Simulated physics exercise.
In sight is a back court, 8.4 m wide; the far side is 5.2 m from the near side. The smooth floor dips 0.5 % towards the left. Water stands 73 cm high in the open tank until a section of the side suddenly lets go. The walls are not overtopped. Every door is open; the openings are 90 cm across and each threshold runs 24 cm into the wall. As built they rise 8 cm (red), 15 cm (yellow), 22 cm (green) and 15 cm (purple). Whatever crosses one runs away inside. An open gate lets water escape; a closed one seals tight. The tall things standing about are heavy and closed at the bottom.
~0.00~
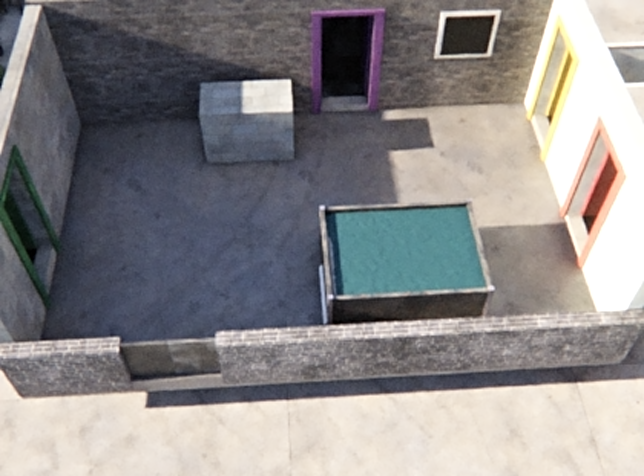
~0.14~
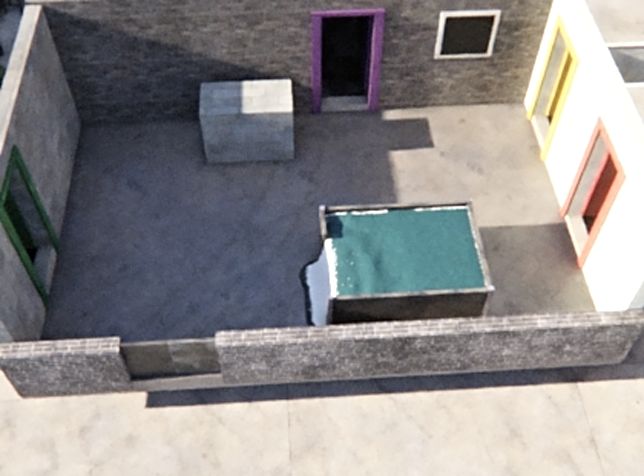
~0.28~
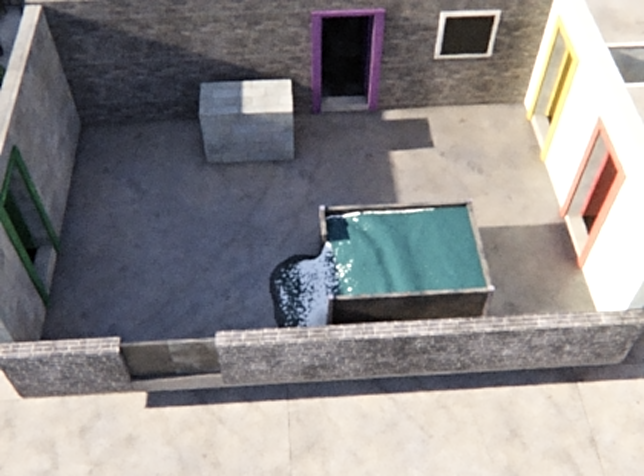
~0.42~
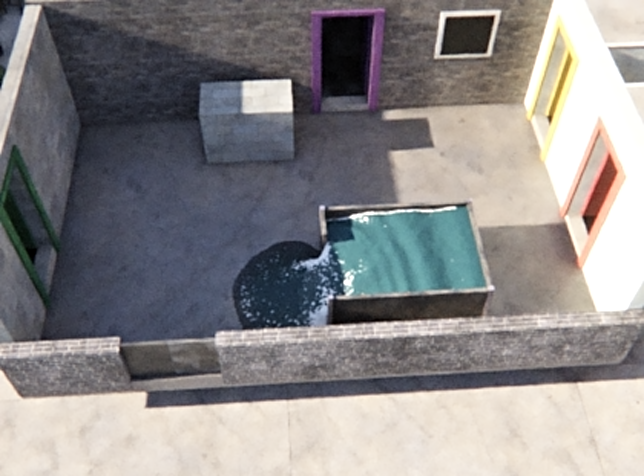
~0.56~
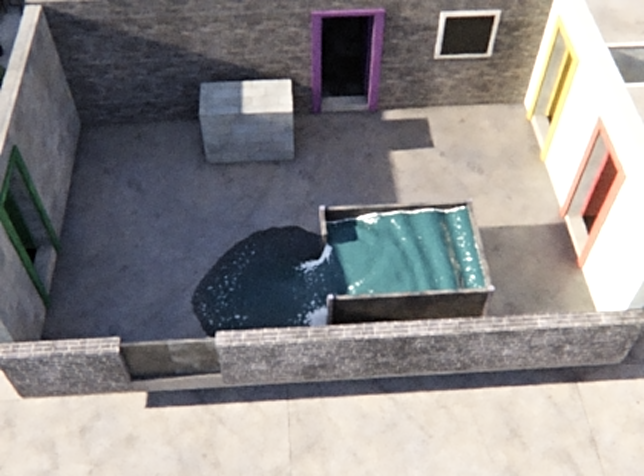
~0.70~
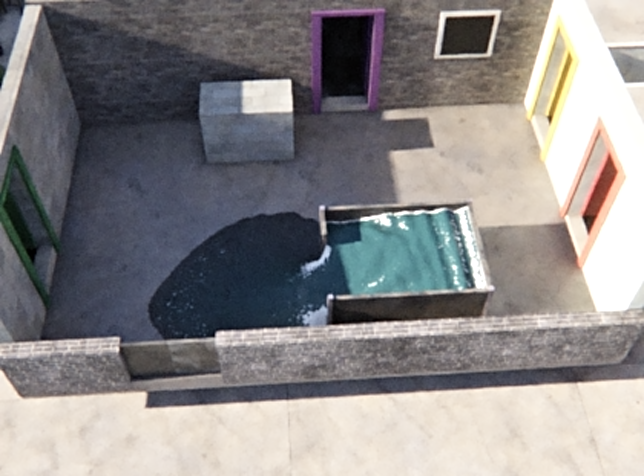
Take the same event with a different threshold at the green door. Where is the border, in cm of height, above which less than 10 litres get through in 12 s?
Some 25 cm above the ground.
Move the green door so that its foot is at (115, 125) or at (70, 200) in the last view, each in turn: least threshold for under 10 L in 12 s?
Roughly 26 and 16 cm.
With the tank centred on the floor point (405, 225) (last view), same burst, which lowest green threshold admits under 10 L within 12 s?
About 22 cm.
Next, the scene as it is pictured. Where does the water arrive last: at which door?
Last comes the red one.
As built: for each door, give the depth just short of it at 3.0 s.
Depths in cm: Red 0, yellow 0, green 27, purple 0.
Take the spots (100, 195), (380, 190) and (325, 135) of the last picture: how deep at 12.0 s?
In that order: 10, 4 and 2 cm.
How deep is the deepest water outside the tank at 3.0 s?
About 36 cm.
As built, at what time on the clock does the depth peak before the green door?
Near 2.4 s.
After 1.4 s water covers 30 % of the floor, deepest (38 cm) near (318, 304); 13 cm at the green door, 0 litres in over its 22 cm threshold.
After 3.0 s water covers 40 % of the floor, deepest (36 cm) near (36, 372); 27 cm at the green door, 13 litres in over its 22 cm threshold.
After 12.0 s water covers 95 % of the floor, deepest (12 cm) near (49, 299); 10 cm at the green door, 23 litres in over its 22 cm threshold.
At the green door as built, the water arrived by 1.3 s and peaked near 30 cm at 2.4 s.
Run again over the same 12 s with other heights there, 26 litres in over 21.5 cm, 2 litres over 29.5 cm. The limit of 10 litres is kept from about 25 cm up.
